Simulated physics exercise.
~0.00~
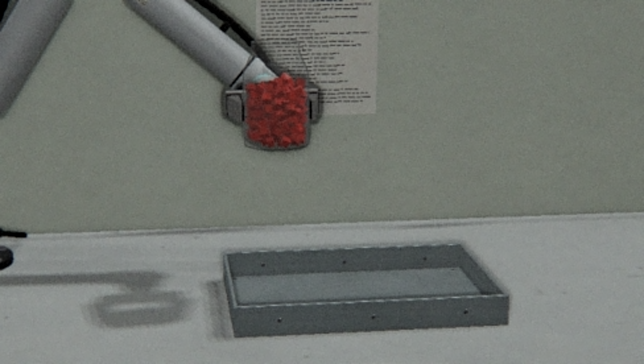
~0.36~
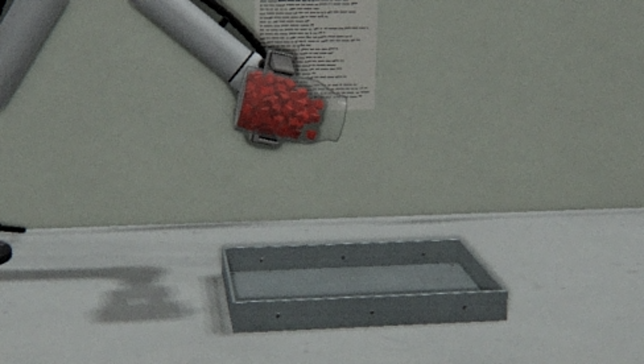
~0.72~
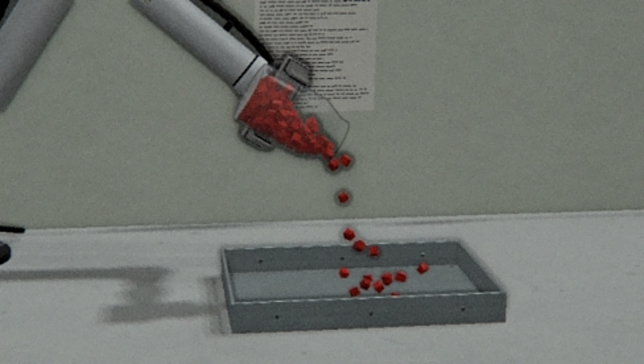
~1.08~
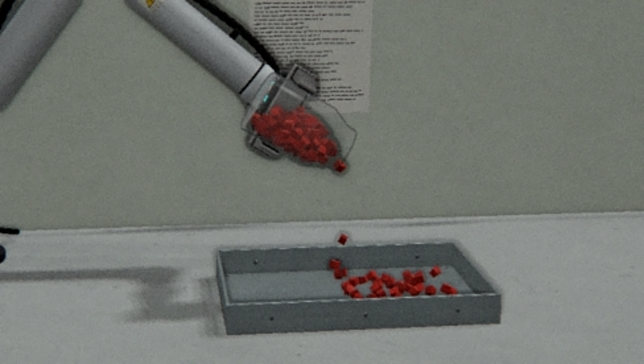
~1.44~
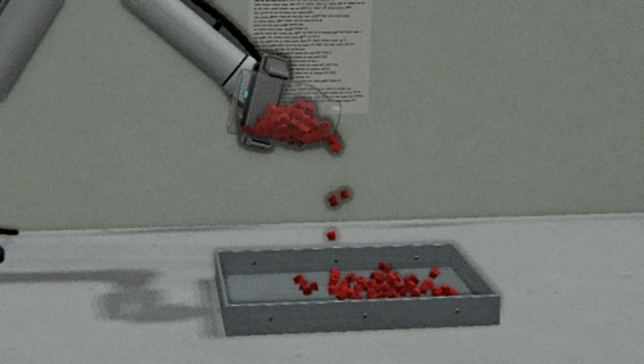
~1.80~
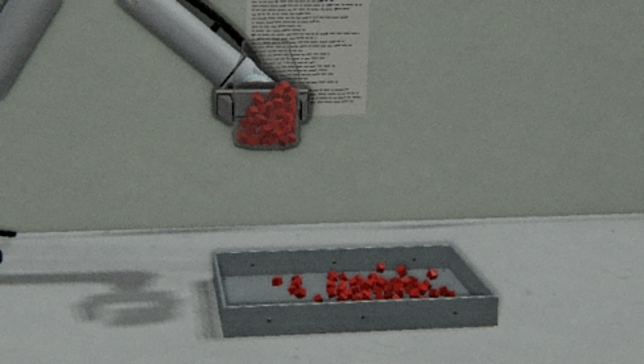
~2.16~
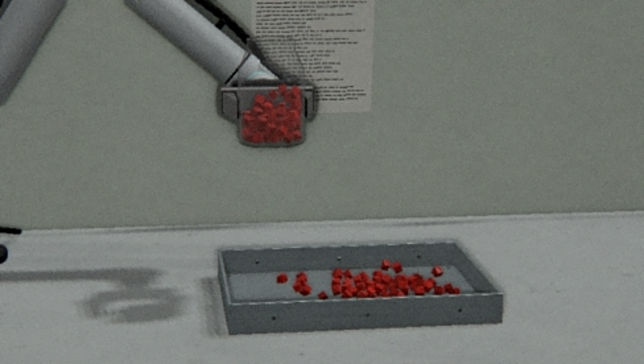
The clip shows a robot arm tilting a clear jar of small red cubes to the right above a shallow grey tray, so that some tumble out and scatter inside it, then turning the jar upright again, with many cubes still in the jar and a loose pile in the tray.
